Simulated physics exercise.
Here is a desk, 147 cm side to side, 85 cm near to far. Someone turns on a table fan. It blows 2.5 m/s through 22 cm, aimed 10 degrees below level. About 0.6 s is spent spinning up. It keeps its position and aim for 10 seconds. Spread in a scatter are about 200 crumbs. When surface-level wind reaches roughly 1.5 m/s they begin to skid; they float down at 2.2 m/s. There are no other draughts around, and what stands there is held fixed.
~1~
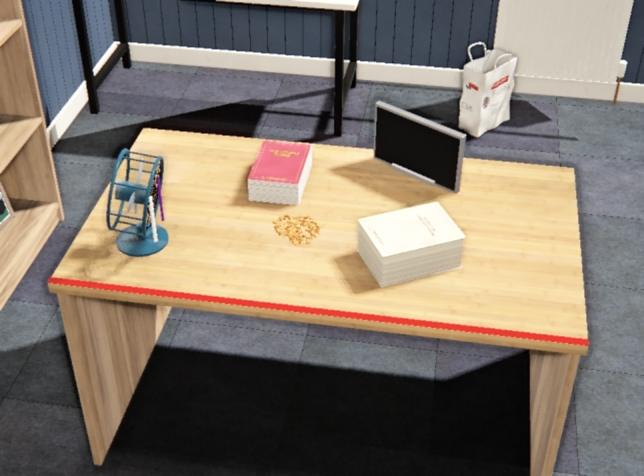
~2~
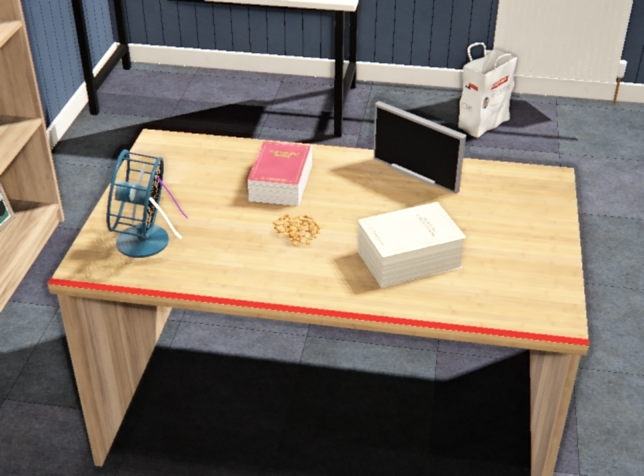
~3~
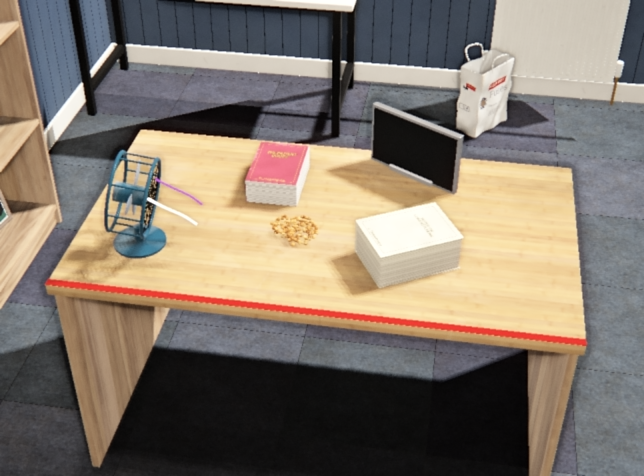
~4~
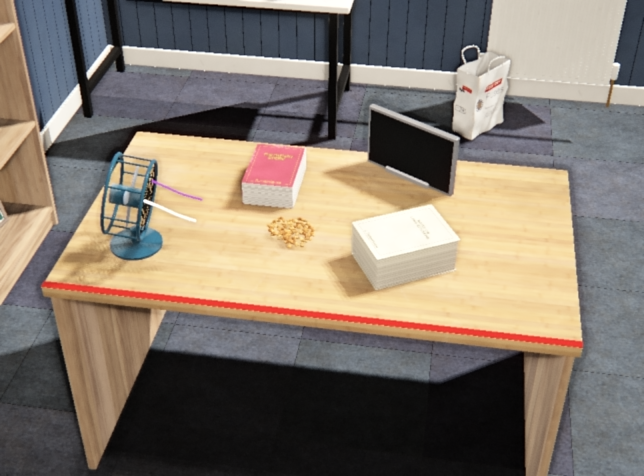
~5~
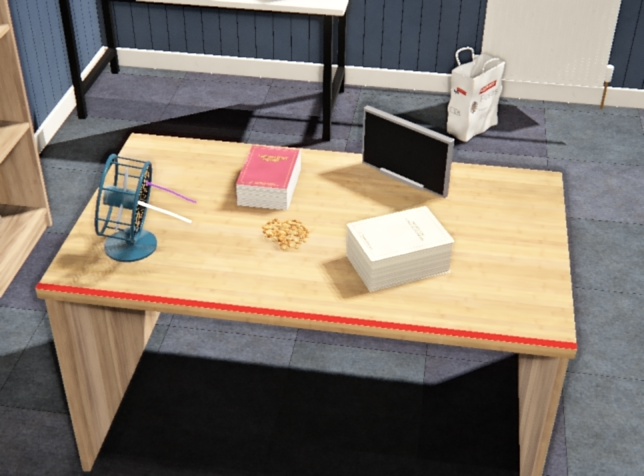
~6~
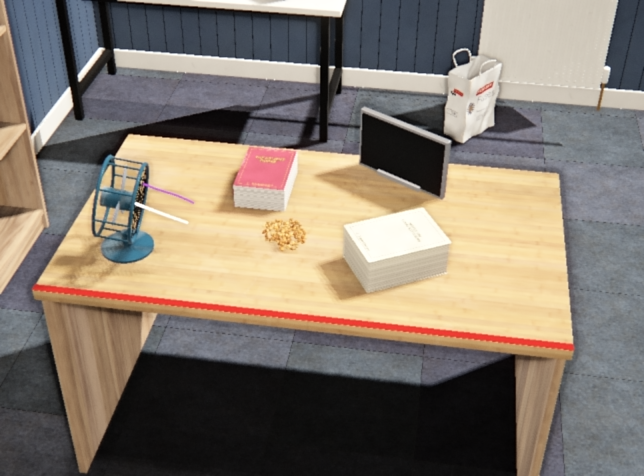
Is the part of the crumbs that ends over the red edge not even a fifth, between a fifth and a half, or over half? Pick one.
It is not even a fifth.
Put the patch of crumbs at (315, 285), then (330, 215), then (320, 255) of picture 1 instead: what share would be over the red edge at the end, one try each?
Results, one try each: 100 %, 0 %, 40 %.
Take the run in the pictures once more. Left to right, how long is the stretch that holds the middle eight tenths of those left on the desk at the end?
Around 40 cm.
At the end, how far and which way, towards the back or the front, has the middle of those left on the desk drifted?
The middle ends up nearer the back side, around 30 cm off.
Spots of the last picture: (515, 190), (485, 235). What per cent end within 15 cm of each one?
Roughly 20 % and 0 %, in that order.
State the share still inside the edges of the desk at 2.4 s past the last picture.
Near 70 %.
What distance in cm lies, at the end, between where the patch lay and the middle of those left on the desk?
That works out close to 50 centimetres.
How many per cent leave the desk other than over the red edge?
Roughly 40 %.
Then, 1.2 s after the last picture, 68 % are on the move or not yet settled, 0 % are over the red edge; the middle of those still in play is near (452, 199).
Then, 2.4 s after the last picture, 43 % are on the move or not yet settled, 0 % are over the red edge; the middle of those still in play is near (426, 192).
Then, 4.7 s after the last picture, 36 % are on the move or not yet settled, 0 % are over the red edge; the middle of those still in play is near (426, 192).
Then, 9.2 s after the last picture, at the end, 0 % are over the red edge; the middle of those still in play is near (422, 192).
